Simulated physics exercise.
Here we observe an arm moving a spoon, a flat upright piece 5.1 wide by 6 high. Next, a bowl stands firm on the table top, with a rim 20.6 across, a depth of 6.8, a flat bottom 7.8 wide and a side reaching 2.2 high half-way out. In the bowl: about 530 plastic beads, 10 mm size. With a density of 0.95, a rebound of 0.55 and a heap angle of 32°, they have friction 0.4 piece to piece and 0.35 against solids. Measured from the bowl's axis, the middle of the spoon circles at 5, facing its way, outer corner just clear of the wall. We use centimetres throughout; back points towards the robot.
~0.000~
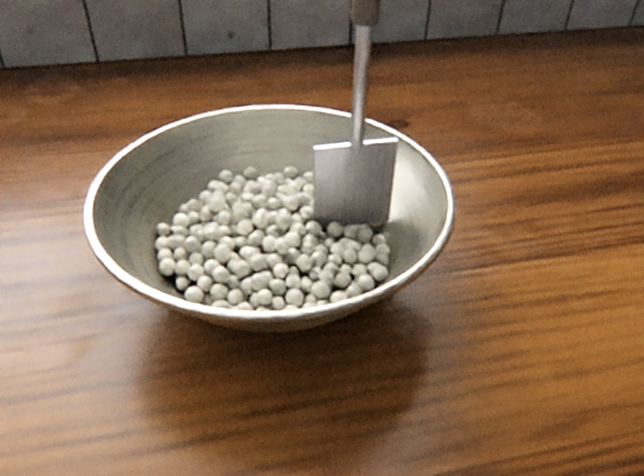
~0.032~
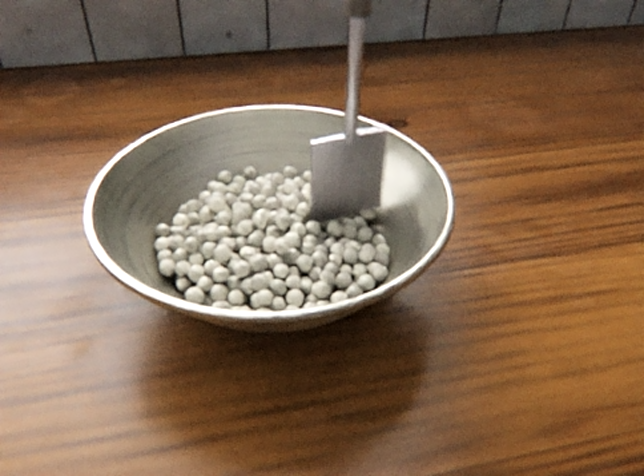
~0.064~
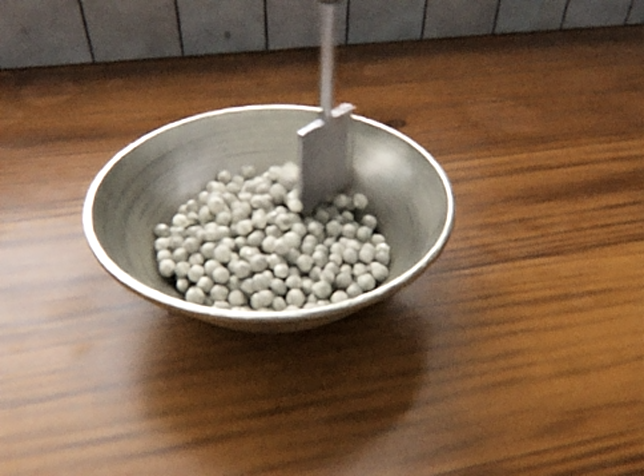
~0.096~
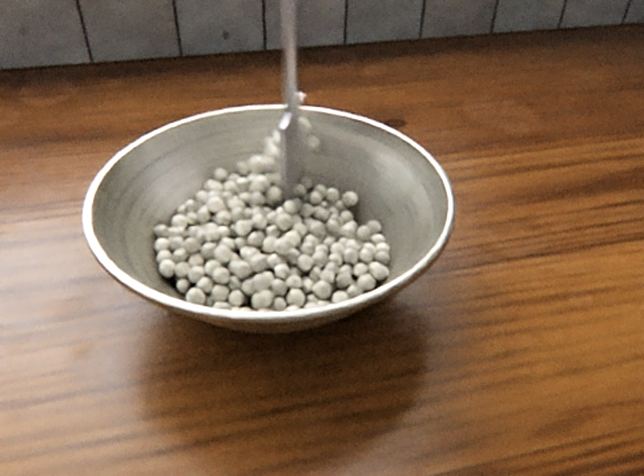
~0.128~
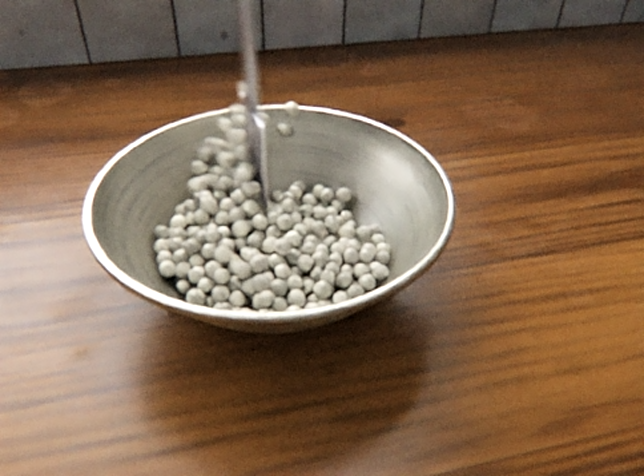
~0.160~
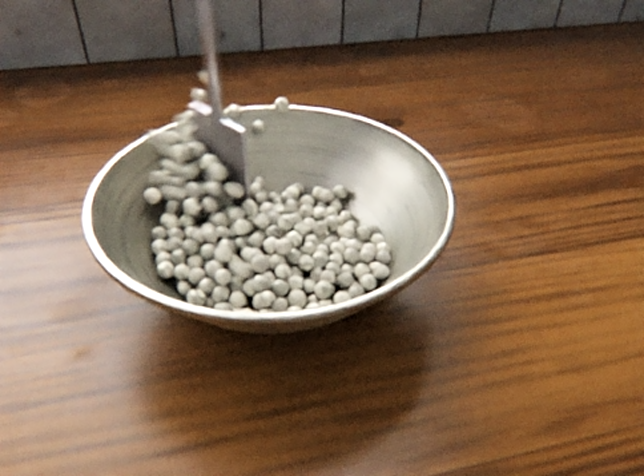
A flat metal paddle sweeps leftward around a bowl, pushing pale beads up its left side.
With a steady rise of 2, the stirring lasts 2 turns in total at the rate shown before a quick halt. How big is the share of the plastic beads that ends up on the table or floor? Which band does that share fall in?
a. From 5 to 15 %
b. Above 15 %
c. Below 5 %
From 5 to 15 %.
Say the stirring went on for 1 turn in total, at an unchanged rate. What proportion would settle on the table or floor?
Then roughly 5 percent.
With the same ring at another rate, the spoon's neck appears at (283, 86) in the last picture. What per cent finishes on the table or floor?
Roughly 0 percent of it.
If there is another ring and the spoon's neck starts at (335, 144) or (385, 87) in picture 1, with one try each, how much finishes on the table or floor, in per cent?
15 and 0 %.
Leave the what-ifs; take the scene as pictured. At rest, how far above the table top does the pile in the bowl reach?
5.0 cm or so.
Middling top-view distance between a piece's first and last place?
Some 1 cm.
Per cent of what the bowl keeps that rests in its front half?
Around 50 percent of it.
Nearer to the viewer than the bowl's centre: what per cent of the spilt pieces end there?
Close to 70 in a hundred.
After 0.43 s, 354° round, highest piece 9 above the table; 489 in the bowl, 29 on the table or floor, 14 in flight or on the tool.
After 0.70 s, 226° round, highest piece 6 above the table; 483 in the bowl, 49 on the table or floor.
After 1.03 s, 0° round, highest piece 5 above the table; 483 in the bowl, 49 on the table or floor.
After 1.73 s, 0° round, highest piece 5 above the table; 483 in the bowl, 49 on the table or floor.
In the end, 483 in the bowl, 49 on the table or floor. That is 9 % on the table or floor.
